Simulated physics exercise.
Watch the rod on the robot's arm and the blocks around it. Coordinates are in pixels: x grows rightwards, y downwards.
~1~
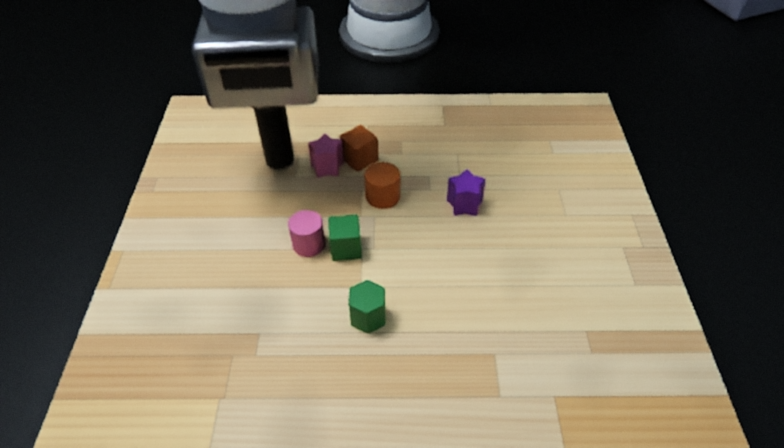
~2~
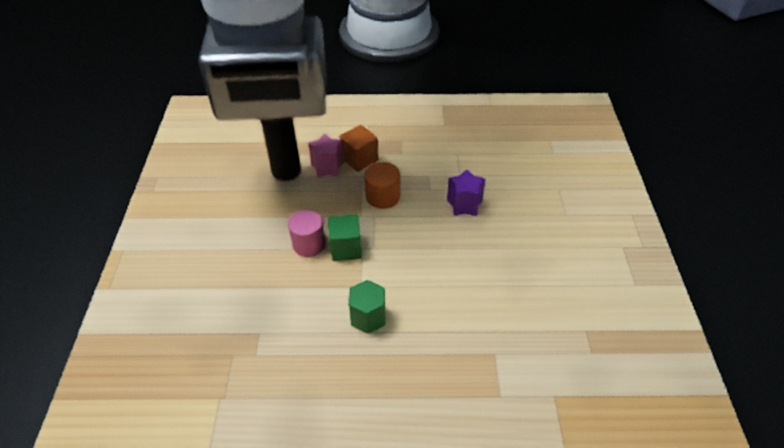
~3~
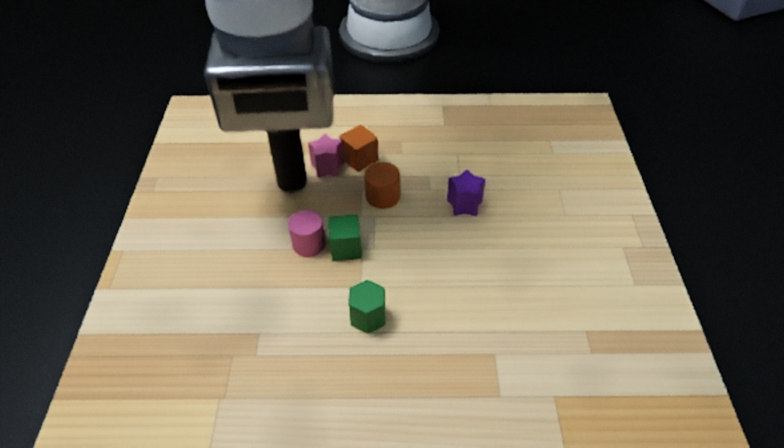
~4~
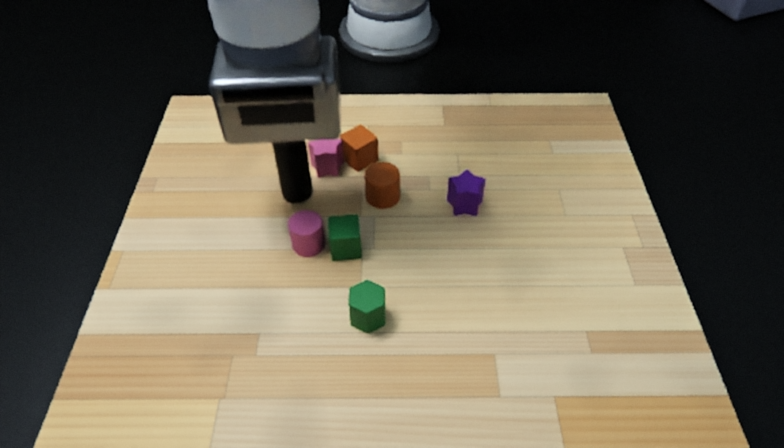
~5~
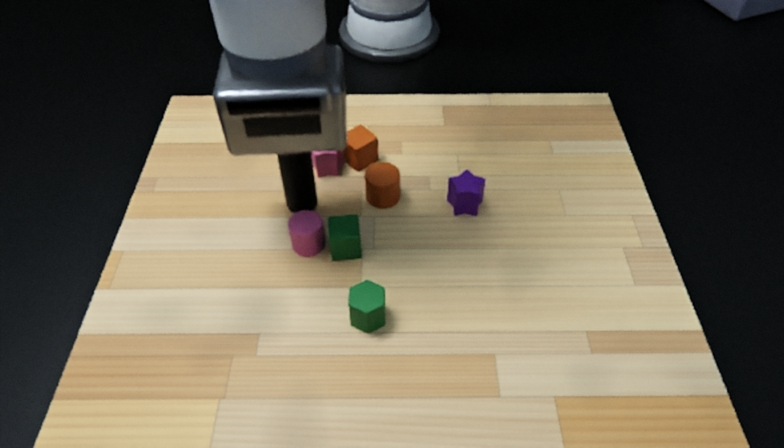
A robot arm's black rod moves slowly down beside the still blocks, nearing the pink cylinder.
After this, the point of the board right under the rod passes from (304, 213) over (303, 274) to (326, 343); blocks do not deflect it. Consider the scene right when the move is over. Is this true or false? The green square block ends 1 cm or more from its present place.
That claim is false.
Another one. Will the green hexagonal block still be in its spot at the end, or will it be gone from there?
It gets pushed out of place.
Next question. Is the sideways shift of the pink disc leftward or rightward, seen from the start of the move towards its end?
Gets pushed left.
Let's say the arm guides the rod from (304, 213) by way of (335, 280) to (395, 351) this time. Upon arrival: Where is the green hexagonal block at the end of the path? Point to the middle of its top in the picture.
The spot you're after is about (428, 350) in the image.
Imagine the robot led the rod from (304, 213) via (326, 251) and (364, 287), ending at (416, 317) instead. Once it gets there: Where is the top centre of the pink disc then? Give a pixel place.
The middle of its upper face should be somewhere near (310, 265).
What follows on the original path. One third of the way, rod at (300, 245); pink disc at (312, 255).
Two thirds of the way, rod at (307, 289); pink disc at (332, 294).
At the end, rod at (325, 335); pink disc at (362, 325); green square block in place; green hexagonal block at (389, 301), turned 35° anticlockwise.
